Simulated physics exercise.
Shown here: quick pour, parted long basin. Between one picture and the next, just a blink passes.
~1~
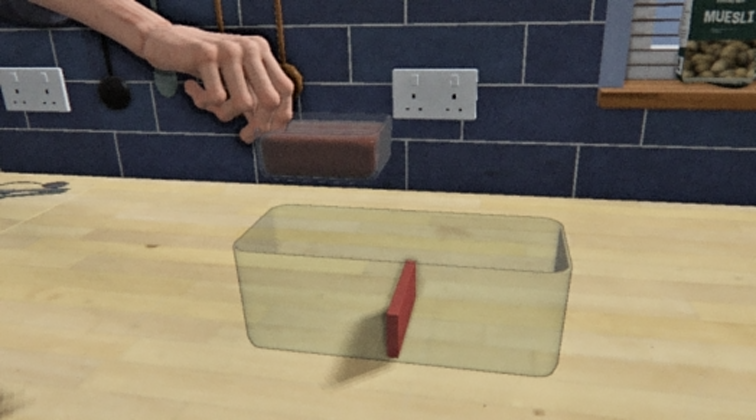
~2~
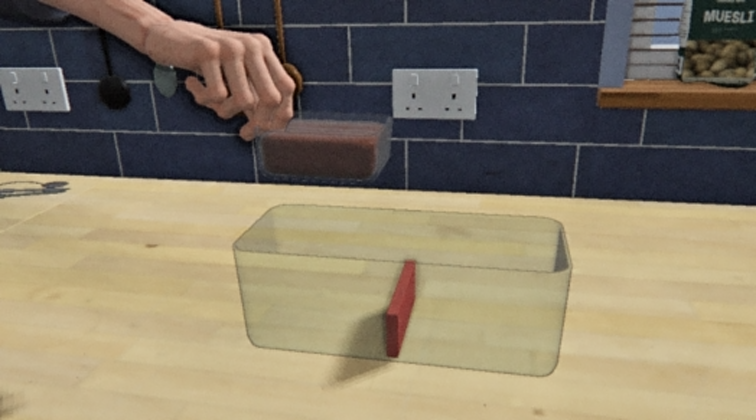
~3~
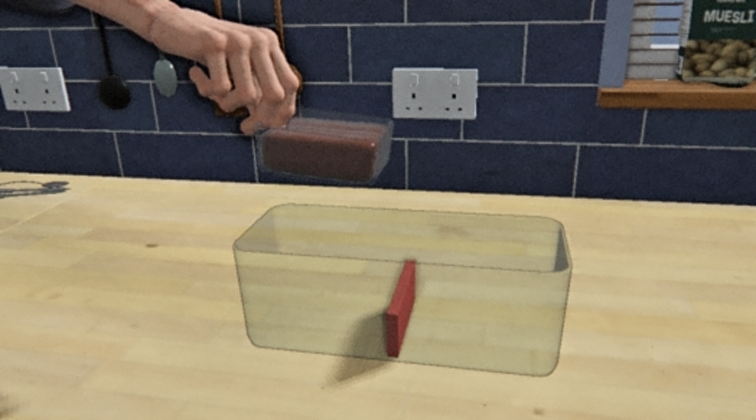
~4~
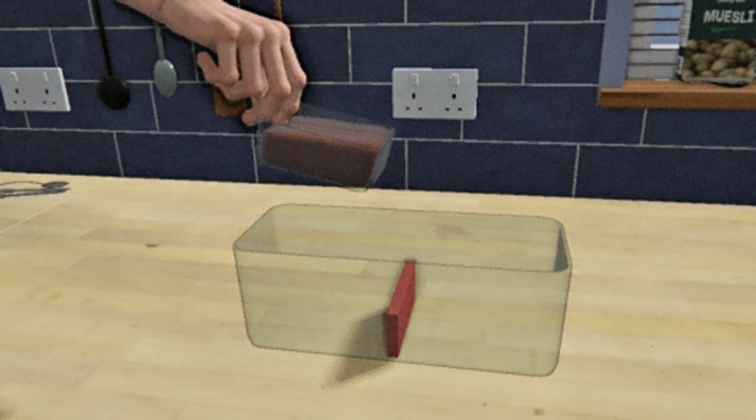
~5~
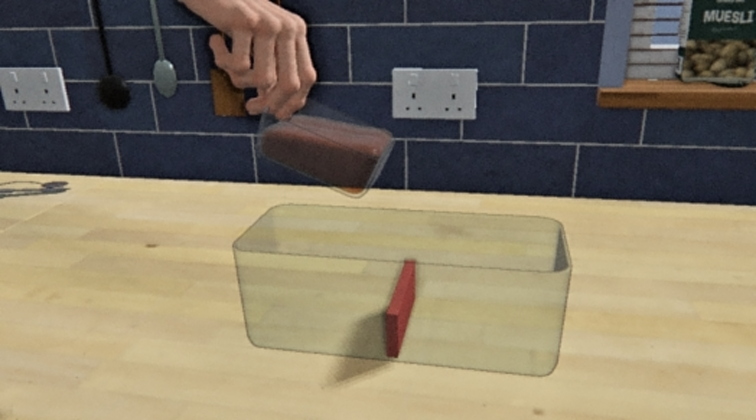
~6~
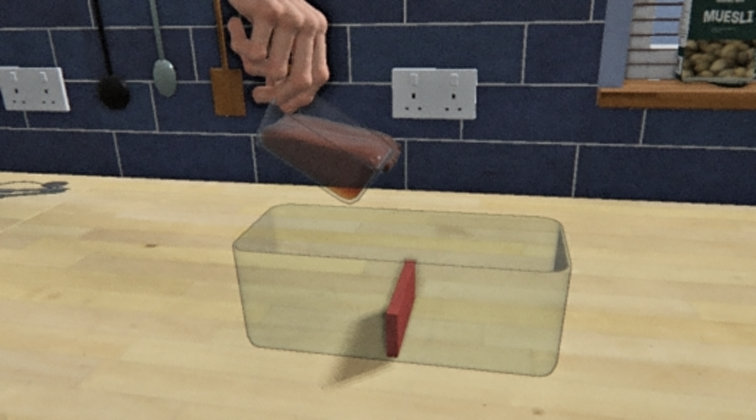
A hand tilting a small clear container of reddish-brown tea steadily rightward above a long transparent basin divided by a red wall.
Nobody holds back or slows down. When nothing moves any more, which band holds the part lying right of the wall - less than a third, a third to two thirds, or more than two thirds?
The share right of the wall ends up beyond two thirds.
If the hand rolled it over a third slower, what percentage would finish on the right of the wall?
It comes to some 80 in a hundred.
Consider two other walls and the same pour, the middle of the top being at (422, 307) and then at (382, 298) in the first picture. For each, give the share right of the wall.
The first position gives around 65 percent, the second around 85 percent.
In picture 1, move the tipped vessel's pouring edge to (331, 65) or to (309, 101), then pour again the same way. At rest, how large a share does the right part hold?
The first start gives some 40 %, the second some 5 %.
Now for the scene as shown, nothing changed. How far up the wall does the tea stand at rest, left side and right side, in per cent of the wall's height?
10 per cent for the left part, 30 for the right.
A moment on, the tilt is 92° and 10 per cent is still to pour, 2 is left of the wall and 62 right of it.
Next, the tilt is 96° and 3 per cent is still to pour, 12 is left of the wall and 81 right of it.
Then the tilt is 96° and 0 per cent is still to pour, 16 is left of the wall and 81 right of it.
Later the tilt is 96° and 0 per cent is still to pour, 18 is left of the wall and 81 right of it.
Finally, 18 per cent lies left of the wall, 81 right of it and 1 outside.
